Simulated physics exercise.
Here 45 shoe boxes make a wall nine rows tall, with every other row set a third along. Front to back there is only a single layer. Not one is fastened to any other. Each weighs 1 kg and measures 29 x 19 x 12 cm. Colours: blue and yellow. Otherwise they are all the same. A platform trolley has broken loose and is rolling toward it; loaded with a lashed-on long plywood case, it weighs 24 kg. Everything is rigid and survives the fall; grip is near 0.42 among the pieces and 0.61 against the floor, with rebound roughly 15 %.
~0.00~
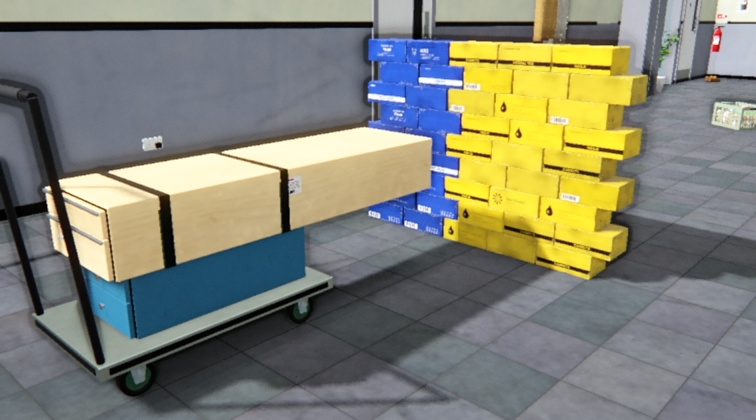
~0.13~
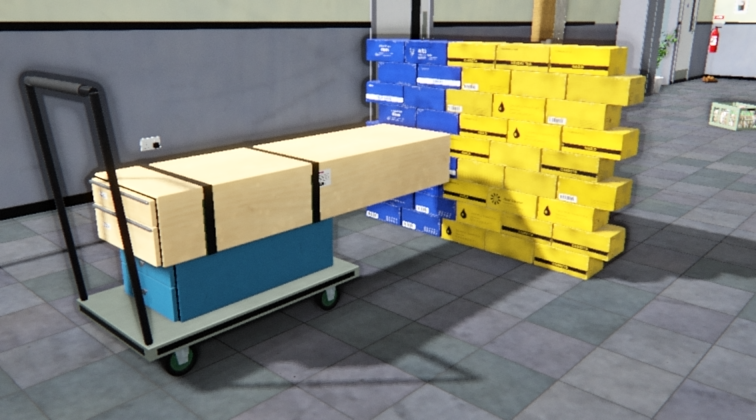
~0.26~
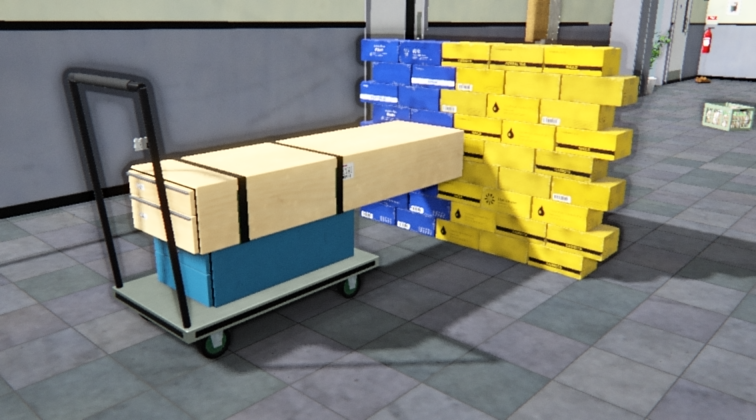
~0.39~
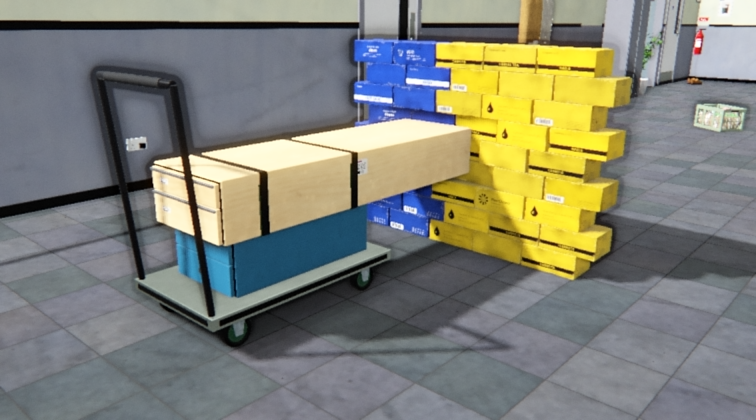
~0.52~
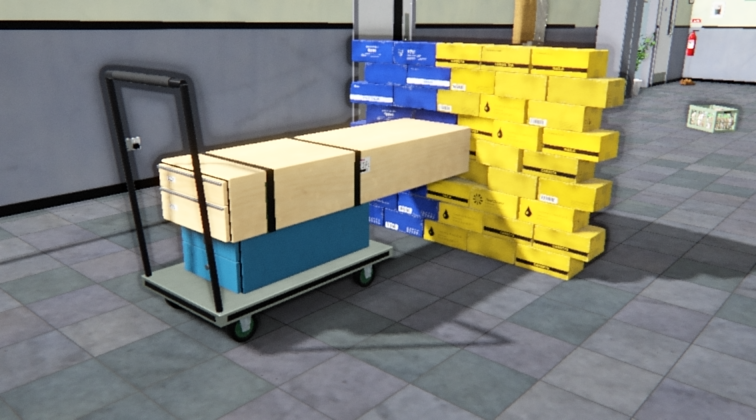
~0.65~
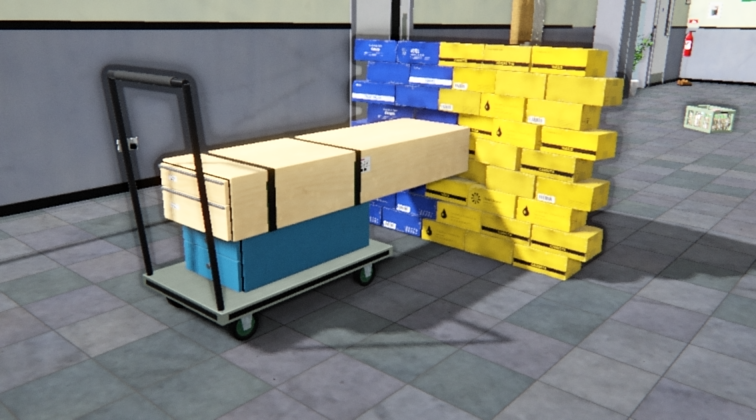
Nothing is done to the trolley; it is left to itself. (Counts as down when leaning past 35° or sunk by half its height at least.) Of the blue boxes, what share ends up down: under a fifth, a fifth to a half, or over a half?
Over a half.
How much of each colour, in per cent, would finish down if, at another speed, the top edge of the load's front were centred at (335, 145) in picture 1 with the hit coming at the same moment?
Down at the end: Blue 80 per cent, yellow 50 per cent.
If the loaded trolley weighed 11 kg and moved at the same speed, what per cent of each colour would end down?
Down at the end: Blue 0 per cent, yellow 0 per cent.
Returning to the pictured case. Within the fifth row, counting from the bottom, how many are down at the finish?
From that row, 5 end down.
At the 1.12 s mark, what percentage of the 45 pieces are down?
0 percent by then.
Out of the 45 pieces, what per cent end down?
Something close to 80 percent of them.
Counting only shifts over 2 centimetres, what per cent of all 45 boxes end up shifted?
80 percent.
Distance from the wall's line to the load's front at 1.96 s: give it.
It is some 20 centimetres past it.
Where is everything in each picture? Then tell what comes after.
In the first frame (we follow the side turned to the camera; the camera pans a little), load (424, 155) 41 cm short of the wall; top blue box (387, 51); top yellow box (581, 61); no piece has moved.
The second frame shows load (444, 150) 23 cm short of the wall; top blue box (385, 51).
The third frame shows load (457, 146) 7 cm short of the wall; top blue box (379, 51).
The fourth frame shows load (465, 143) 6 cm into the wall's line; top blue box (373, 52); 15 stirred so far.
The fifth frame shows load (465, 142) 12 cm into the wall's line; top blue box (372, 52) displaced 30 mm; 26 stirred so far.
The sixth frame shows load (464, 142) 14 cm into the wall's line; top blue box (375, 51) tipped 4°; top yellow box (558, 61) displaced 33 mm; 35 stirred so far.
Around 1.12 s, load 16 cm past the wall's line, stopped; none of the 18 blue boxes down (0 of 45 in all colours); top blue box tipped 11°; top yellow box tipped 11°.
Around 1.52 s, load 16 cm past the wall's line, still rolling; 7 of the 18 blue boxes down (12 of 45 in all colours); top blue box tipped 28°, 7 cm lower; top yellow box tipped 27°, 46 mm lower.
Around 1.76 s, load 19 cm past the wall's line, still rolling; 12 of the 18 blue boxes down (31 of 45 in all colours); top blue box tipped 63°, 37 cm lower; top yellow box tipped 58°, 30 cm lower.
Around 1.96 s, load 22 cm past the wall's line, still rolling; 16 of the 18 blue boxes down (36 of 45 in all colours); top blue box on its side; top yellow box on its side.
Finally (3.1 s), load 24 cm past the wall's line, stopped; 16 of the 18 blue boxes down (36 of 45 in all colours); top blue box on its side; top yellow box on its side. That is 89 per cent. Seen by the last camera, middles, top blue box near (473, 174), top yellow box near (641, 210).
